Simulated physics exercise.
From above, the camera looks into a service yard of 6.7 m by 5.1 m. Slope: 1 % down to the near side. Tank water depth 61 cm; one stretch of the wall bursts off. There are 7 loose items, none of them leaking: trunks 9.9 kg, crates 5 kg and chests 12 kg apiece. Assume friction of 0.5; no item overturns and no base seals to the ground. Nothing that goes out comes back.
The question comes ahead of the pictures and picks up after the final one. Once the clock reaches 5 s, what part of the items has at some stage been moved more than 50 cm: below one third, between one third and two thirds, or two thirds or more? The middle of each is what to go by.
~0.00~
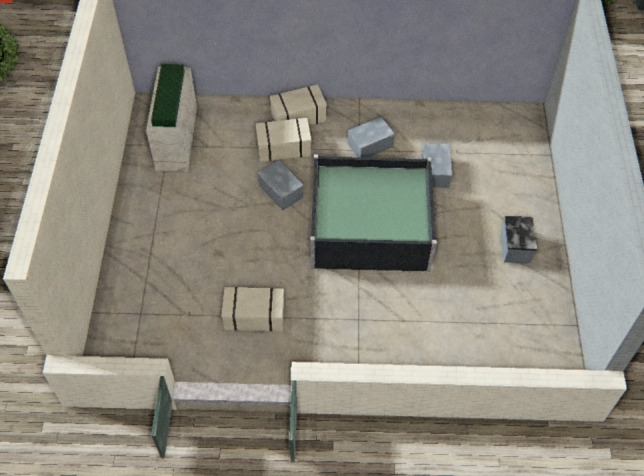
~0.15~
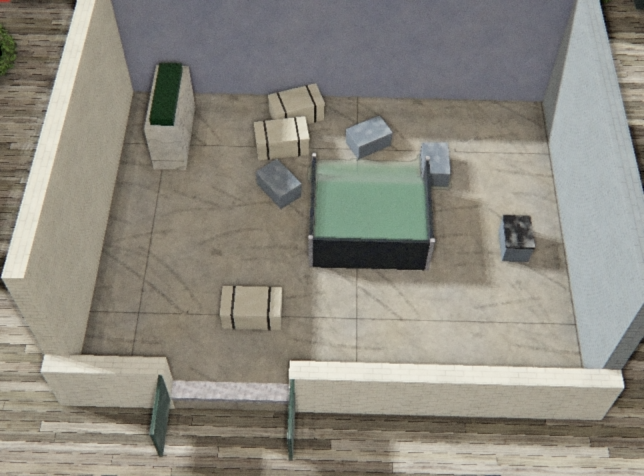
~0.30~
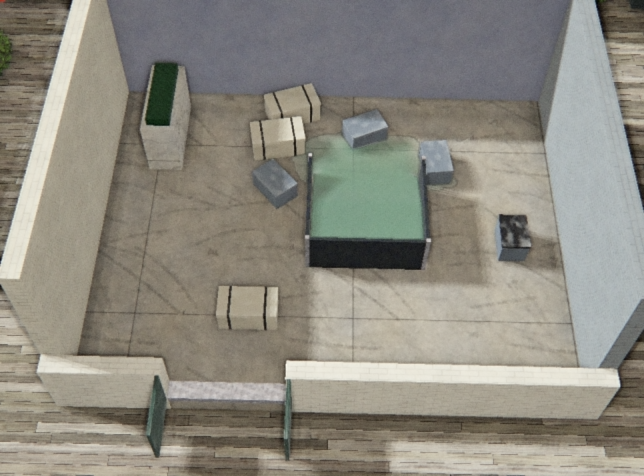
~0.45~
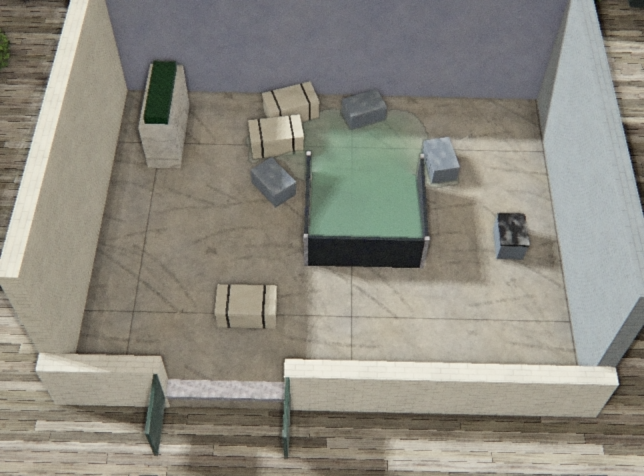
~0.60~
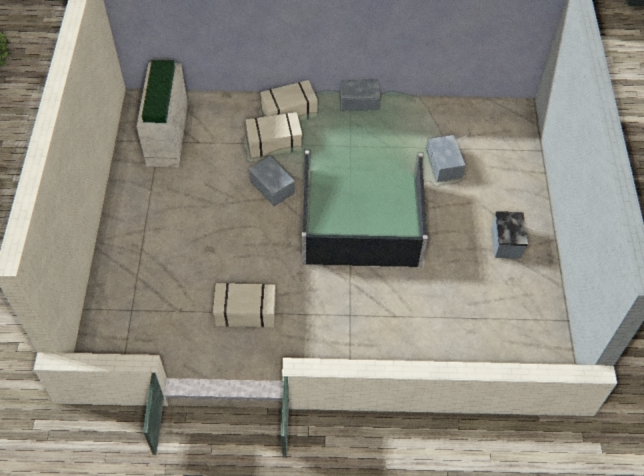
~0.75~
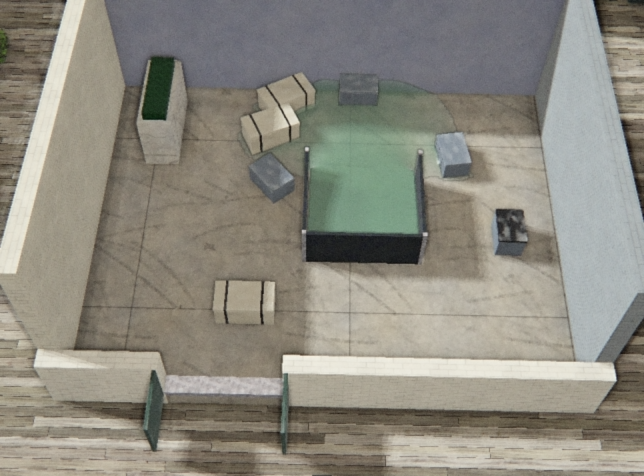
Expect the moved ones to number two thirds or more.
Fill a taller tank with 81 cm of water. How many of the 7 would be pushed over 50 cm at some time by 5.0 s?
Then it comes to 6.
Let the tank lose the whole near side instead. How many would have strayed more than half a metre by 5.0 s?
In that case 2 of them.
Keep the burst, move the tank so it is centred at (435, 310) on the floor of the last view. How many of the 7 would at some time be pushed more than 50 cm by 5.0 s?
So the tally would be 6.
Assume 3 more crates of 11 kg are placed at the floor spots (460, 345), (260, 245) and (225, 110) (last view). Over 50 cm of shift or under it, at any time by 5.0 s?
Outcome: Stays within first, stays within next, breaks the threshold last.
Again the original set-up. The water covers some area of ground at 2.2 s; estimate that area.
11.5 m2.
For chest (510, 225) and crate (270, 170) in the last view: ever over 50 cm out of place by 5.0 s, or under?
Beyond half a metre, then within half a metre.
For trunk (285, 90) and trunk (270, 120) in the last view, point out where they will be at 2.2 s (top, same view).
Estimated pixels: (210, 80) and (208, 126).
After 1.1 s 2 of 7 are over 50 cm from their spots; 1 afloat.
After 2.2 s 4 of 7 are over 50 cm from their spots; 2 afloat.
After 3.5 s 4 of 7 are over 50 cm from their spots; 2 afloat.
After 5.0 s 5 of 7 are over 50 cm from their spots, and 5 have been at some point; 3 afloat.
